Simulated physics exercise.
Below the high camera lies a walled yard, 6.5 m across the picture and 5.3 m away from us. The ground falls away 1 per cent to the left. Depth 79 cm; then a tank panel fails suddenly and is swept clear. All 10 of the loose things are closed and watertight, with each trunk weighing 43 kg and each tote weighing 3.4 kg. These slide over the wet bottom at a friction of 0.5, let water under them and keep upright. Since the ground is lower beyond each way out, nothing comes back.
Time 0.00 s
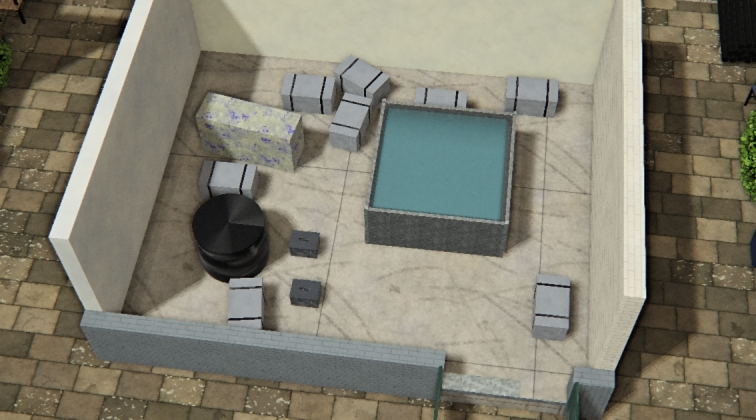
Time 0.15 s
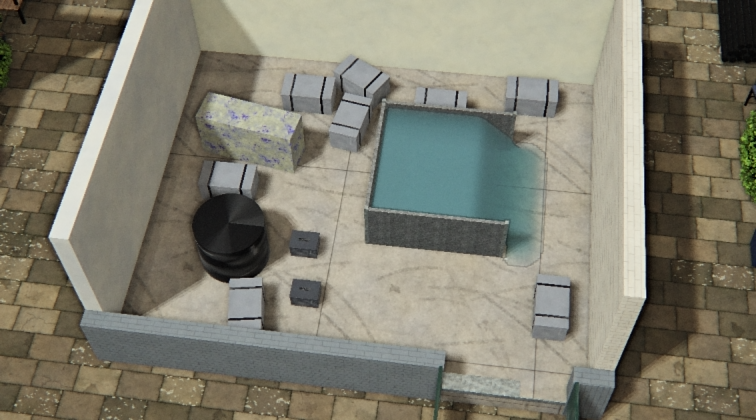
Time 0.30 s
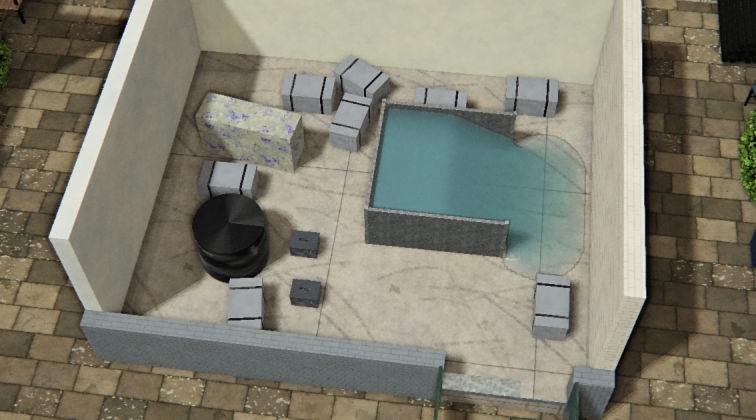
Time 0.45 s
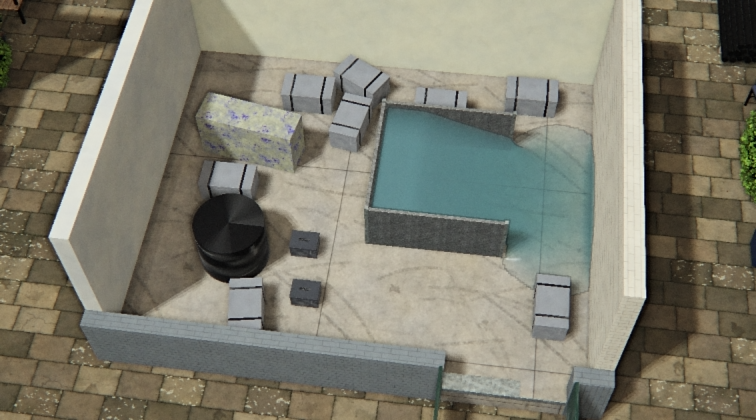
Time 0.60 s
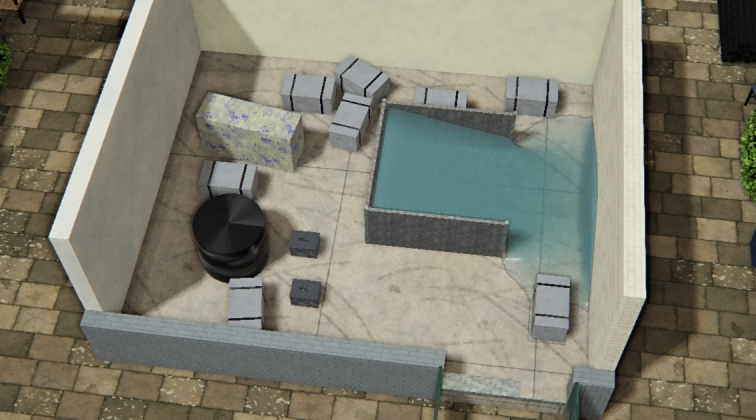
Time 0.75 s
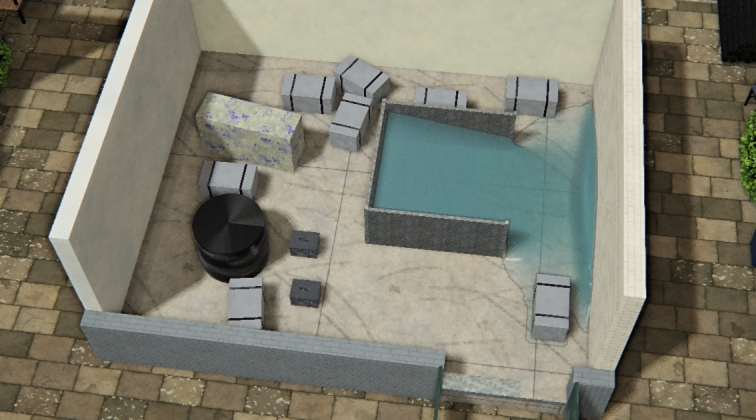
Blue-green water poured out of the open right side of a square tank in a walled yard, spreading across the pale floor to the right-hand wall, while the grey blocks around it stayed put.
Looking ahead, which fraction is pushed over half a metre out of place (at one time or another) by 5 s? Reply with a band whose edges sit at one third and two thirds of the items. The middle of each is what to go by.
Band: One third to two thirds.
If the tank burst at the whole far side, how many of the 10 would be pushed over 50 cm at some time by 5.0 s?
The answer would then be 5.
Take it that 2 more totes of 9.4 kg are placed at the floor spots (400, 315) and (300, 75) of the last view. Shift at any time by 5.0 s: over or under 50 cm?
Listed in order, the answers are inside half a metre followed by beyond half a metre.
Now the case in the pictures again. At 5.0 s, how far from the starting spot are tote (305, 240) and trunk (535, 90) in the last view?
10 cm, then 300 cm.
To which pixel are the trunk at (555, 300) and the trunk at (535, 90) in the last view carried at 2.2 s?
(467, 339) and (497, 90), roughly.
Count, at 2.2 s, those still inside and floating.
Count at that moment: 0.
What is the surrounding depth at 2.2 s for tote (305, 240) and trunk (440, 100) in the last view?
Depth approx. 0 cm / 3 cm.
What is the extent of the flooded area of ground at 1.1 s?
Roughly 8.5 m2.
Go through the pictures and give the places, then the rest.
A trunk at (351, 115) rests on the ground; a trunk at (308, 86) rests on the ground; 3.6 m2 under water; 0 of 10 have shifted, in the first frame.
A trunk at (351, 115) rests on the ground; a trunk at (308, 86), on the bottom; water covers 4.8 m2; 0 of 10 have shifted, in the second frame.
A trunk at (351, 115), on the bottom; a trunk at (308, 86) rests on the ground; water covers 6.3 m2; 0 of 10 have shifted, in the third frame.
A trunk at (351, 115), on the bottom; a trunk at (308, 86), on the bottom; water covers 7.1 m2; 0 of 10 have shifted, in the fourth frame.
A trunk at (351, 115) rests on the ground; a trunk at (308, 86), on the bottom; water covers 7.4 m2; 0 of 10 have shifted, in the fifth frame.
A trunk at (351, 115) rests on the ground; a trunk at (308, 86) rests on the ground; 7.7 m2 under water; 0 of 10 have shifted, in the sixth frame.
After 1.1 s 0 of 10 are over 50 cm from their spots; 0 afloat.
After 2.2 s 2 of 10 are over 50 cm from their spots; 0 afloat.
After 3.5 s 4 of 10 are over 50 cm from their spots; 2 afloat.
After 5.0 s 6 of 10 are over 50 cm from their spots, and 6 have been at some point; 4 afloat.
